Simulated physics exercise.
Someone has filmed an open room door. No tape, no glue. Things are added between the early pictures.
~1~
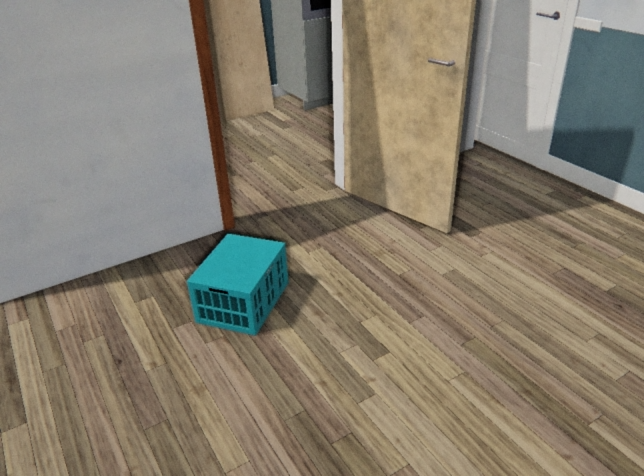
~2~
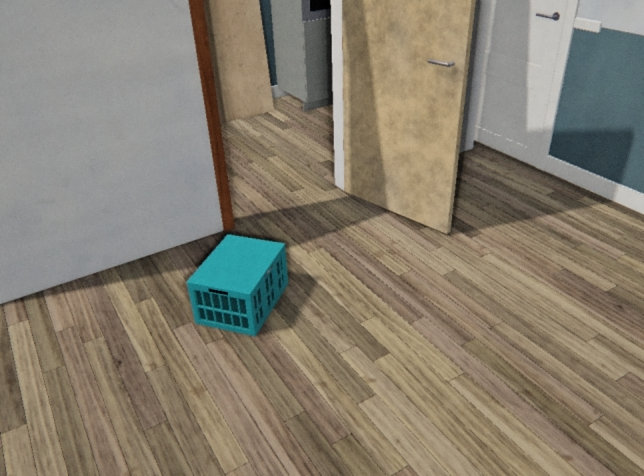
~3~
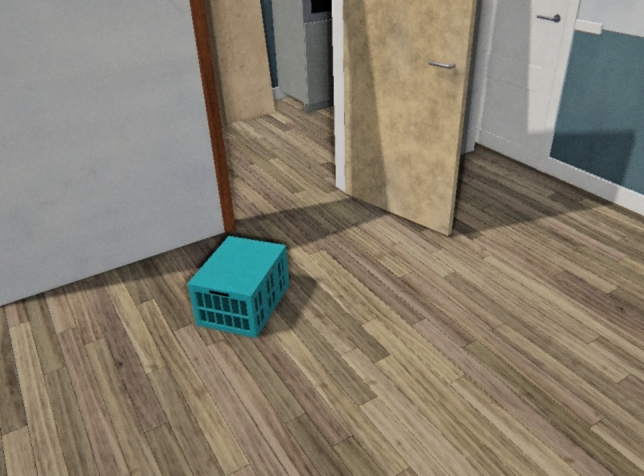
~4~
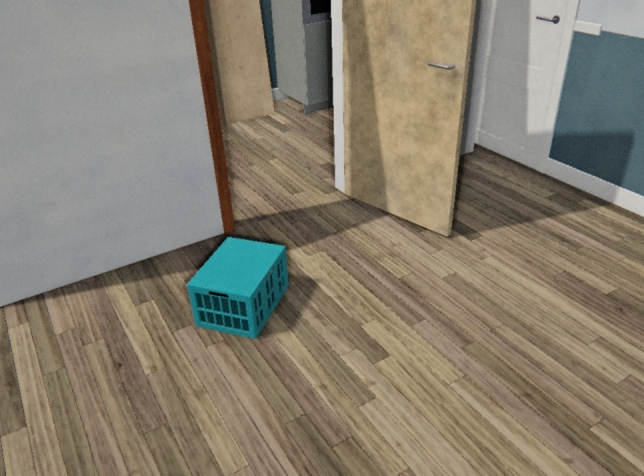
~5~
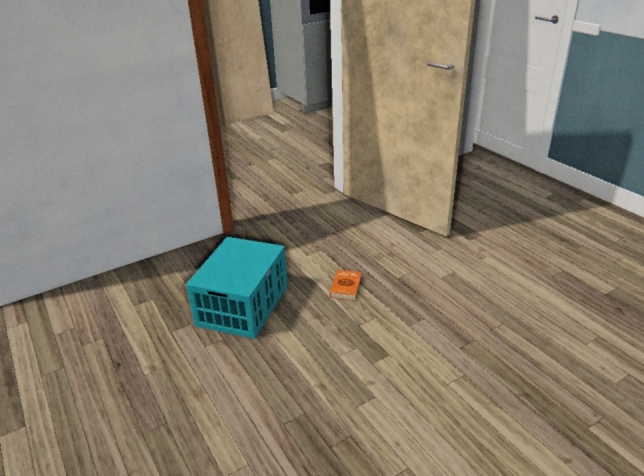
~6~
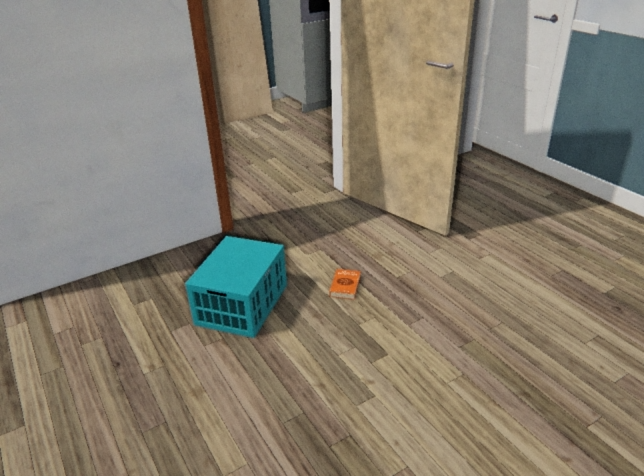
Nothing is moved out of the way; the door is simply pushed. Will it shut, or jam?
Here the door closes.
Then, 0.60 s past the last view, open by 83°.
Then, 1.00 s past the last view, open by 52°.
Then, 1.40 s past the last view, open by 17°.
Finally, open by 0°; both still in place. Final places as the last picture's camera would see them, orange book near (345, 284).
